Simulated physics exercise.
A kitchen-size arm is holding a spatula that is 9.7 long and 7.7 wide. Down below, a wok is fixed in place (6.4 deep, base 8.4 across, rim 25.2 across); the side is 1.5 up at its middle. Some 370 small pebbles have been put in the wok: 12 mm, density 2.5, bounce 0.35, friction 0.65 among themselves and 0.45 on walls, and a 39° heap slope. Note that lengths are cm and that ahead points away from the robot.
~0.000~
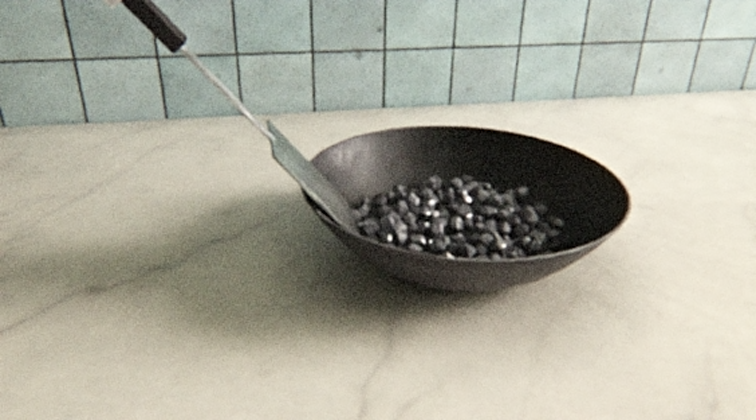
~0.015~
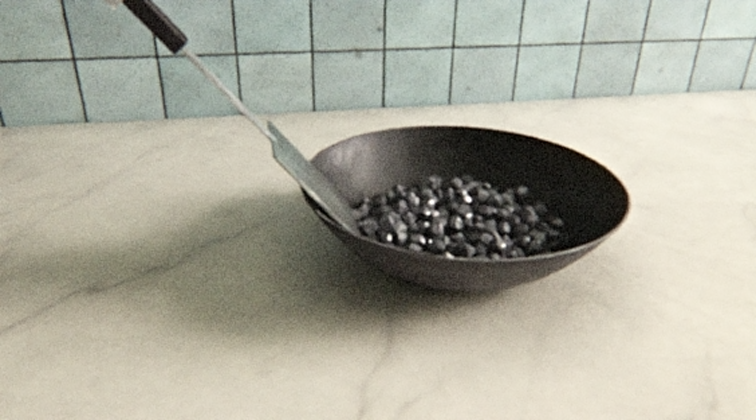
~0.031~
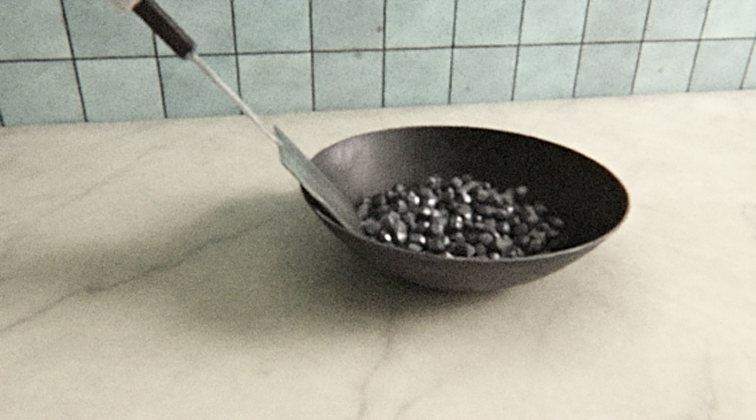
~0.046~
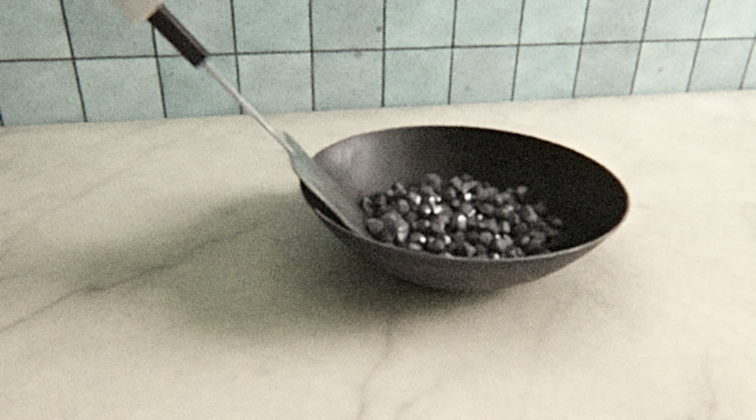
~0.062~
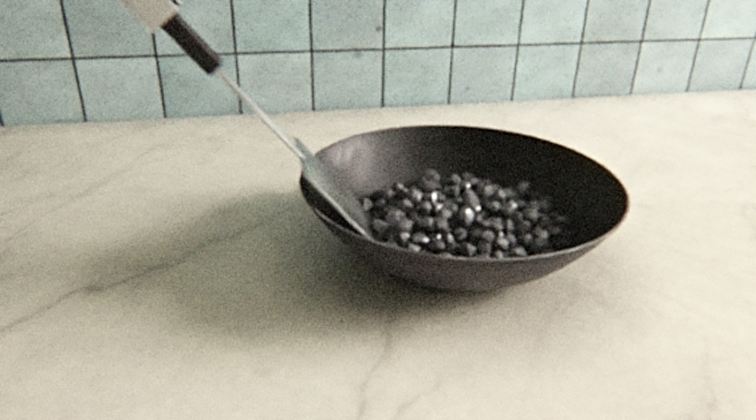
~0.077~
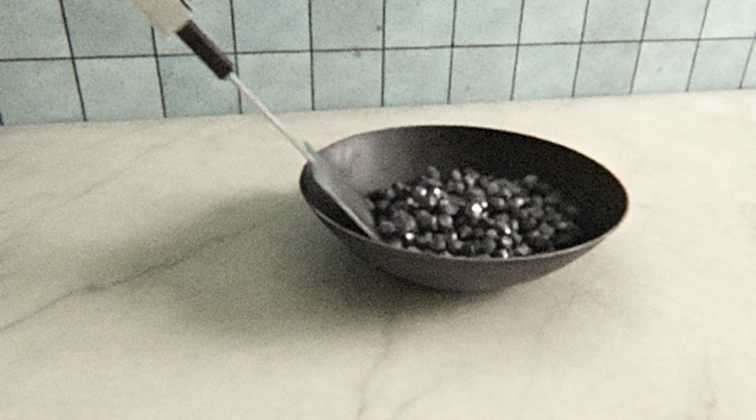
A robot arm, only its pale end showing at the upper left, holds a dark-handled metal spatula over a pale marble-like counter, seen from slightly above before blue-green tiles. A dark wok right of centre holds a heap of shiny, dark grey pebbles, the blade resting inside its left side. The spatula slides slowly right and slightly down, nudging the pebbles rightward, while wok and camera stay still.
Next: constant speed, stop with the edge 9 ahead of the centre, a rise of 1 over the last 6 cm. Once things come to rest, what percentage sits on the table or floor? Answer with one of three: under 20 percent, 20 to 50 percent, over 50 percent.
20 to 50 percent.
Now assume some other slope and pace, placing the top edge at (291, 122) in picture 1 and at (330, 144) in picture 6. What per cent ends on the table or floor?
45 per cent.
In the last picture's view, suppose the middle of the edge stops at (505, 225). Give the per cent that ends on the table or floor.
Estimate: Approx. 5 %.
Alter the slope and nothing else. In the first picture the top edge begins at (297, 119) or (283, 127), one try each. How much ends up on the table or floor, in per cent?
About 45 and 45 per cent.
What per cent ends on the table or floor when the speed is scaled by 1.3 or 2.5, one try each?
The two tries give roughly 45 and 60 in a hundred.
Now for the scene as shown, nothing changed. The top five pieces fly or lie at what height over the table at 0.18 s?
Height: Approx. 7 cm.
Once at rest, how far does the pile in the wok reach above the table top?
Height at rest: Roughly 7.5 cm.
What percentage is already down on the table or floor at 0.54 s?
40 %.
After 0.18 s, sloping 51°, highest piece 10 above the table; 372 in the wok, 1 on the blade or in flight.
After 0.29 s, sloping 51°, highest piece 9 above the table; 358 in the wok, 15 on the blade or in flight.
After 0.54 s, sloping 51°, highest piece 8 above the table; 219 in the wok, 147 on the table or floor, 7 on the blade or in flight.
After 1.59 s, sloping 51°, highest piece 7 above the table; 219 in the wok, 154 on the table or floor.
In the end, 219 in the wok, 154 on the table or floor. That is 41 % on the table or floor.
